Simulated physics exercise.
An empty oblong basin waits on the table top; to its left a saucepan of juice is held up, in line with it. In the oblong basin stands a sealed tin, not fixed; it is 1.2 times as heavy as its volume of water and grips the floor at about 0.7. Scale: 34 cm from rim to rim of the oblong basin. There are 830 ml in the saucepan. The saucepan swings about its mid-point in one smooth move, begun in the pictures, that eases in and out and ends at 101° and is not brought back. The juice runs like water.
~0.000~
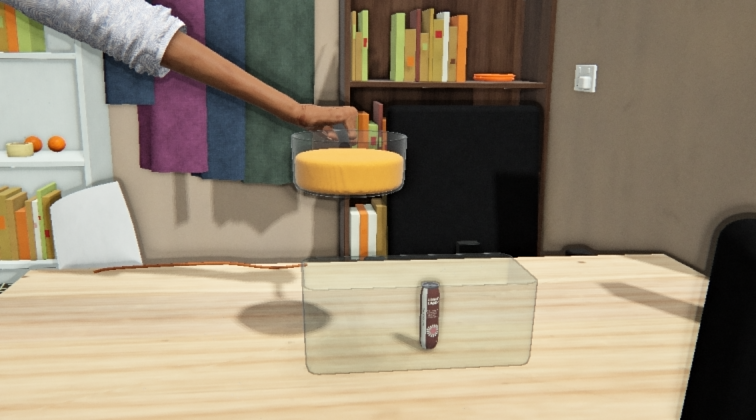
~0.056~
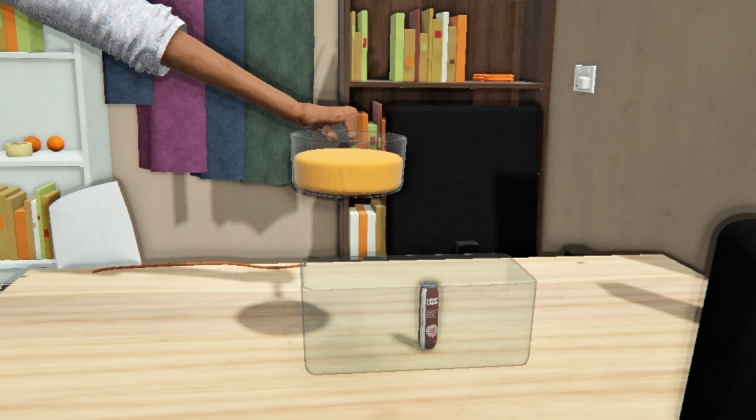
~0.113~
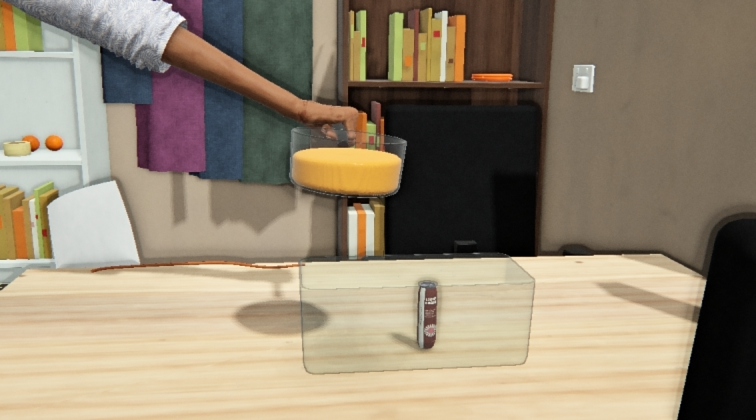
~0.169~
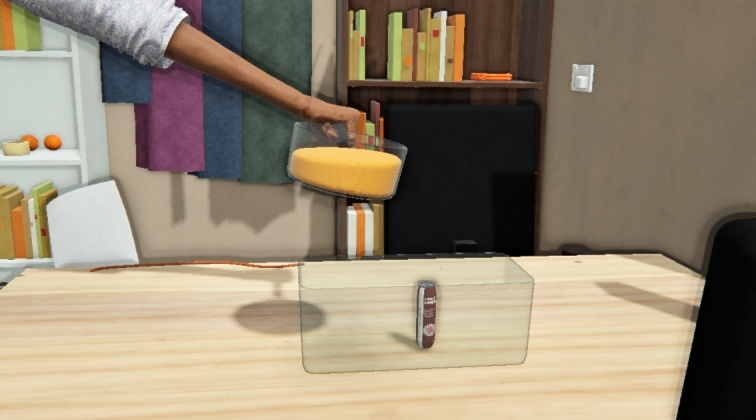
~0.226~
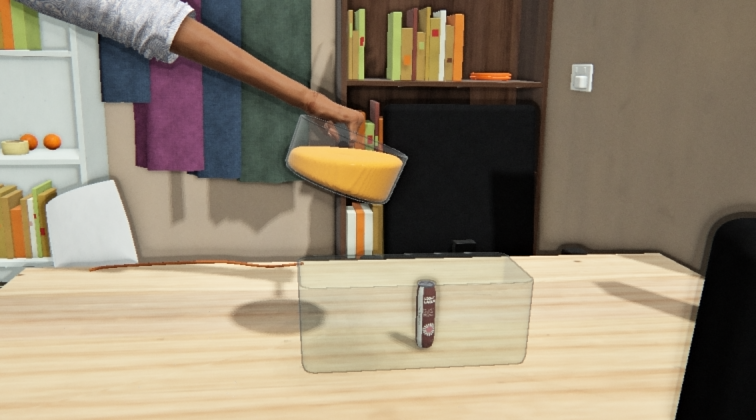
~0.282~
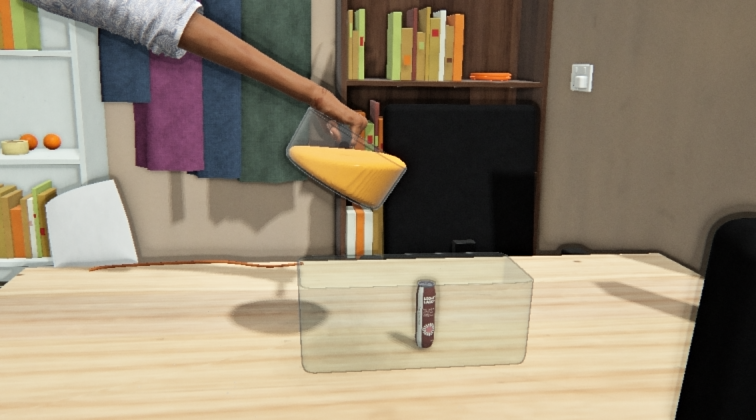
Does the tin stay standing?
It remains upright.
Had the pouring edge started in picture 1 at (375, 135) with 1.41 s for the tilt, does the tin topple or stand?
Then it stays up.
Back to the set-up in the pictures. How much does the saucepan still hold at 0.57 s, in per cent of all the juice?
Near 30 in a hundred.
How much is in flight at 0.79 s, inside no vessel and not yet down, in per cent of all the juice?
Near 10 in a hundred.
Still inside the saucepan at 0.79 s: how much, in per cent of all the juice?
Near 8 in a hundred.
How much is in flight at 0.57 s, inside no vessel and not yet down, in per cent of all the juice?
About 48 per cent.
By 0.57 s the tilt is 88° and 31 per cent is still to pour; the tin stands where it began.
By 0.79 s the tilt is 101° and 8 per cent is still to pour; the tin stands where it began.
By 1.01 s the tilt is 101° and 1 per cent is still to pour; the tin stands 1 cm from where it began.
By 1.25 s the tilt is 101° and 0 per cent is still to pour; the tin stands where it began.
At rest the tin stands where it began.
